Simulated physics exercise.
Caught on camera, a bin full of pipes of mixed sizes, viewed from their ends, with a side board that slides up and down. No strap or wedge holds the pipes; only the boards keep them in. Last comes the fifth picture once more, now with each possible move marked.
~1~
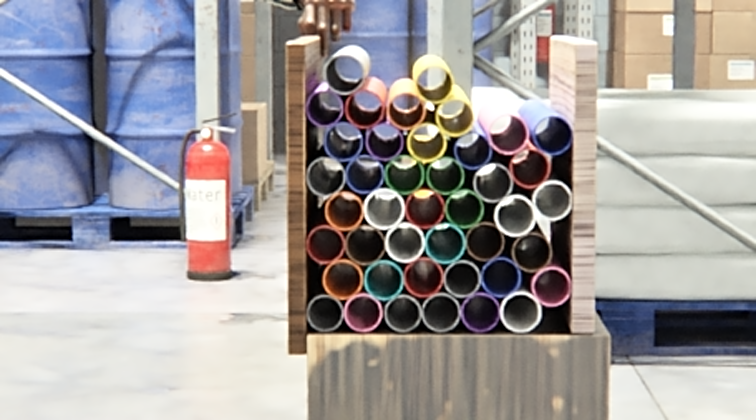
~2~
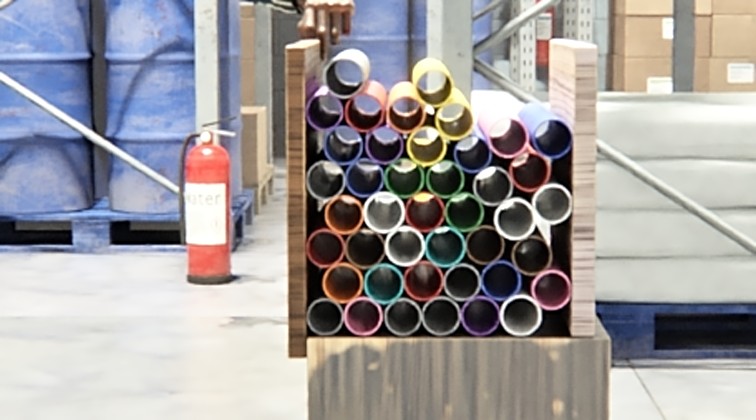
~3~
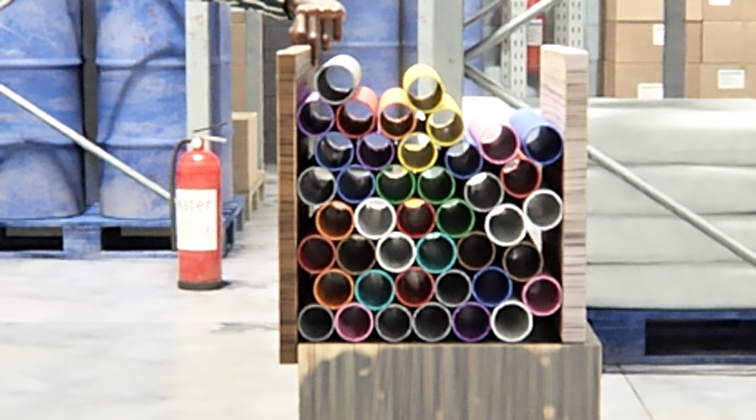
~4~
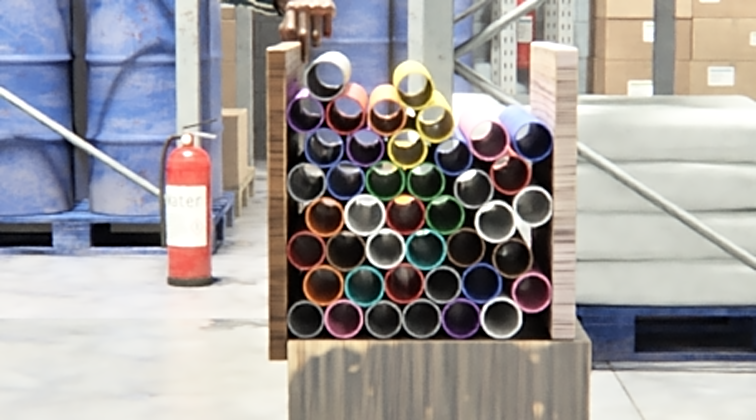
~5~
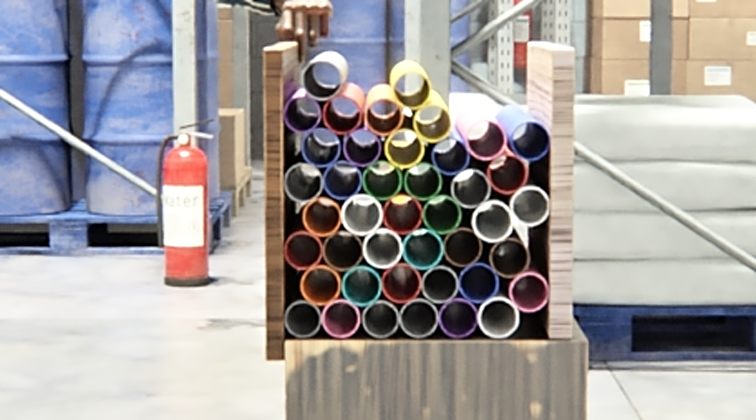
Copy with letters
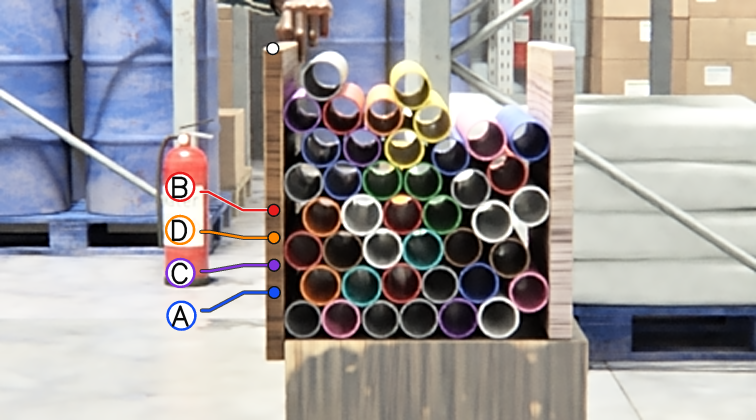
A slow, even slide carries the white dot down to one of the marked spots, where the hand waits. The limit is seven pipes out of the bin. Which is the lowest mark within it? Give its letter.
Mark C is as low as it can go.
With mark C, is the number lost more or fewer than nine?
It loses fewer than nine.
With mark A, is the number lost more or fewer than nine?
More than nine.
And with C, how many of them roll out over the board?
With C, five.
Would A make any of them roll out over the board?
Yes, at A.
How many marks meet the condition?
Three of the four.
On the marked copy, A at (275, 292); B at (274, 210); C at (274, 265); D at (274, 238); the white dot at (273, 48).
Taking C. A third of the way, top of the board (283, 140).
Two thirds of the way, top of the board (284, 242).
When it is over, top of the board (284, 264), five out over the board.
As for the rest, A more than seven out over the board; B two out over the board; D five out over the board.
